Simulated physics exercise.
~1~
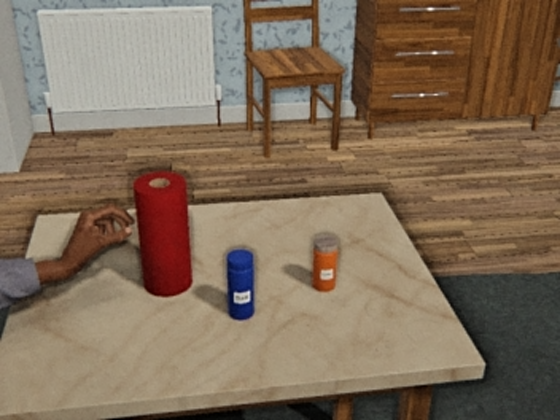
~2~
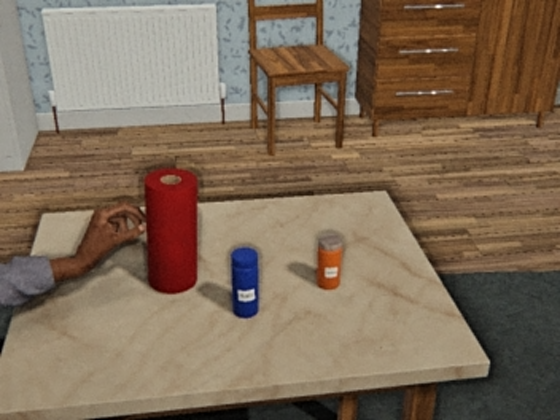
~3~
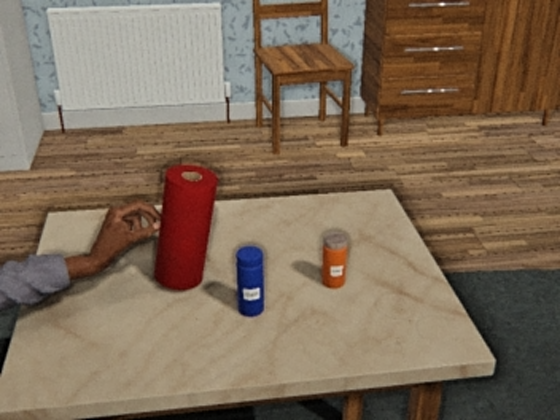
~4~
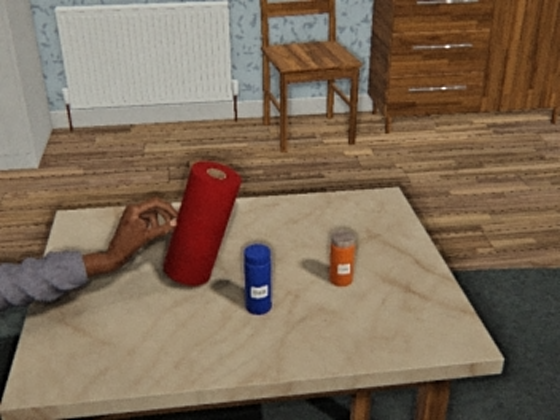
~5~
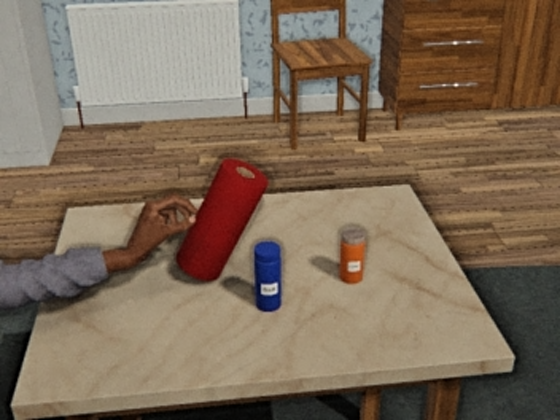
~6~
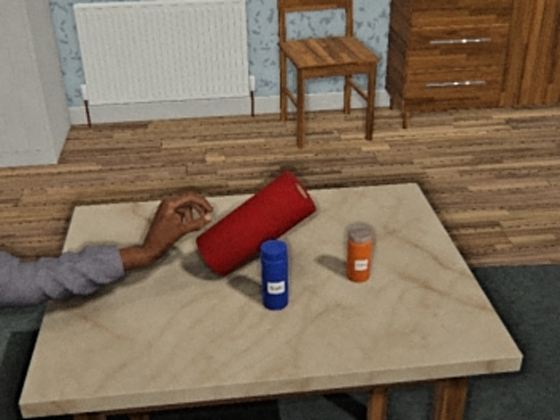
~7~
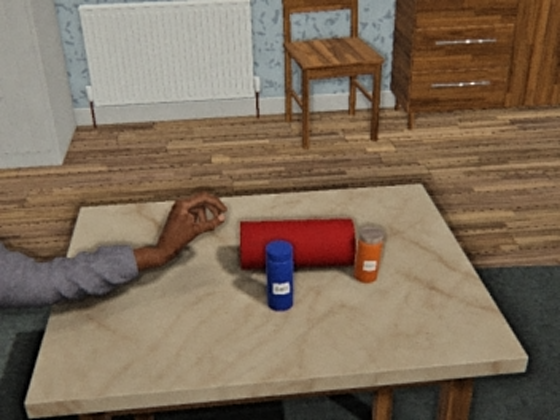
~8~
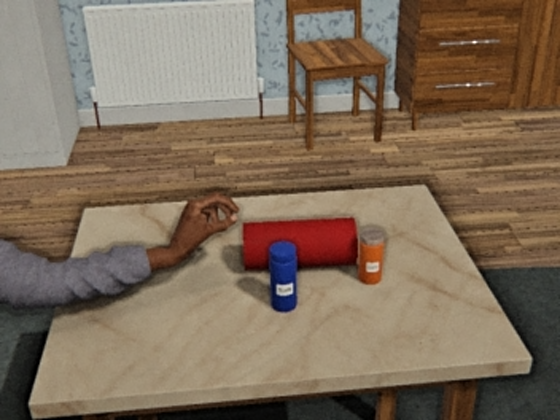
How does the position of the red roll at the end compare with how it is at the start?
At the start the red roll stands upright on the table, and at the end it lies on its side behind the blue shaker.
